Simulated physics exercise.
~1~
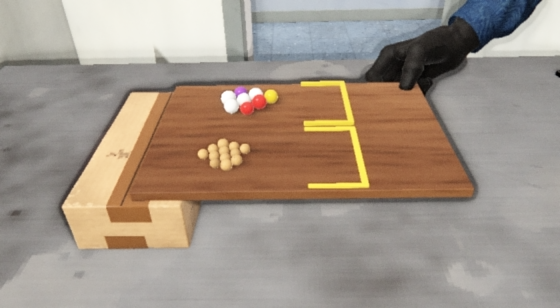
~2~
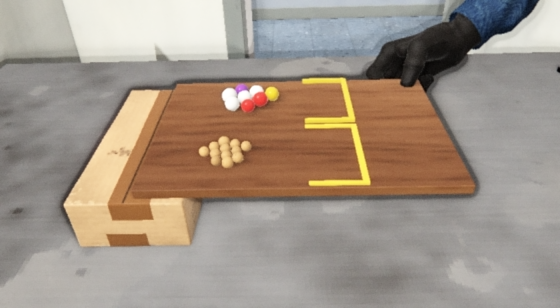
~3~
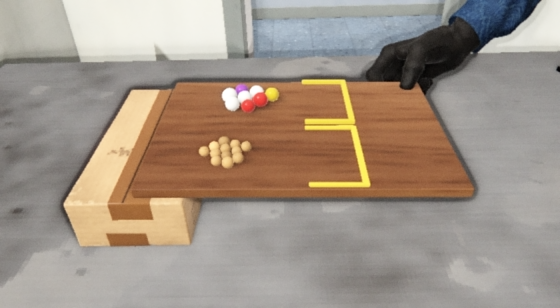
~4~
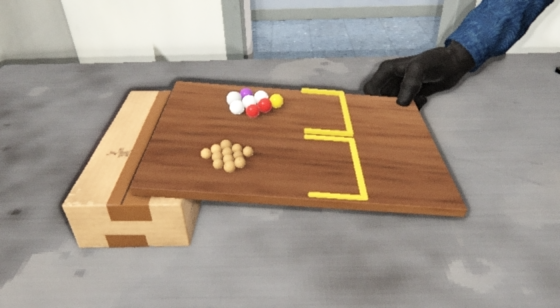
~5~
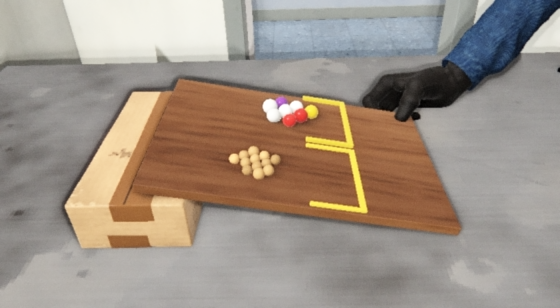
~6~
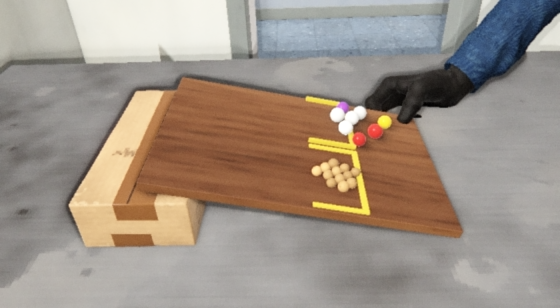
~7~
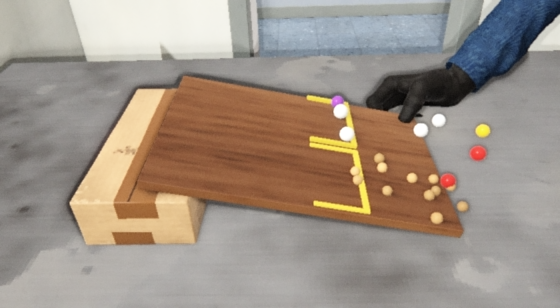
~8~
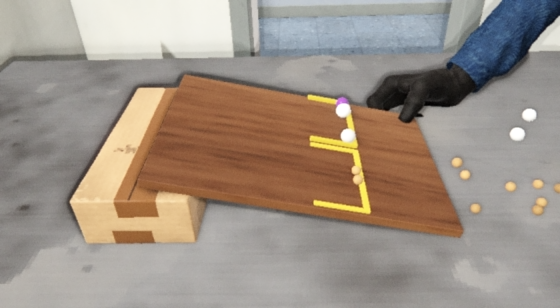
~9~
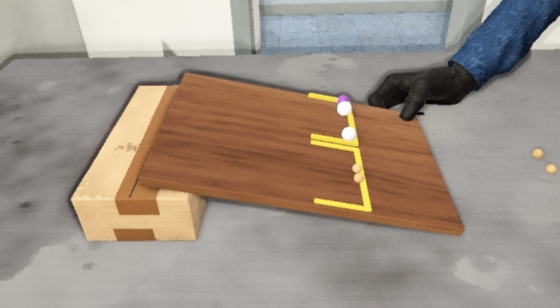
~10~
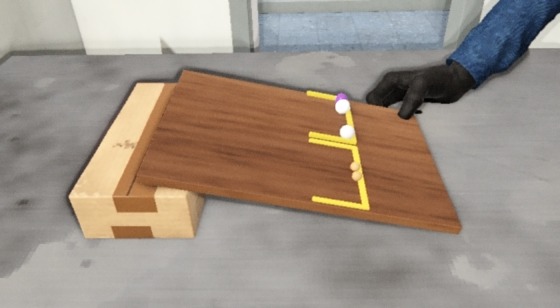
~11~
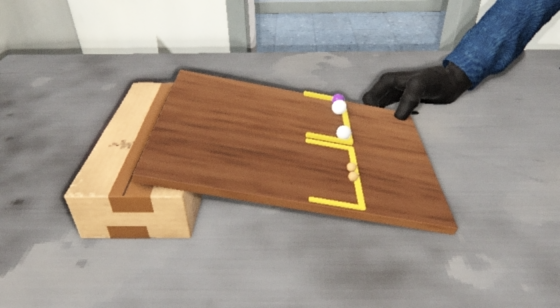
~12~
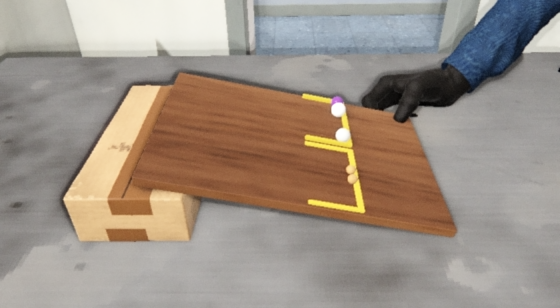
On a grey counter, a gloved hand lowered one end of a wooden board propped on a box, and two clusters of small balls rolled right into yellow barriers; most spilled past and off the board, leaving a few against the strips.
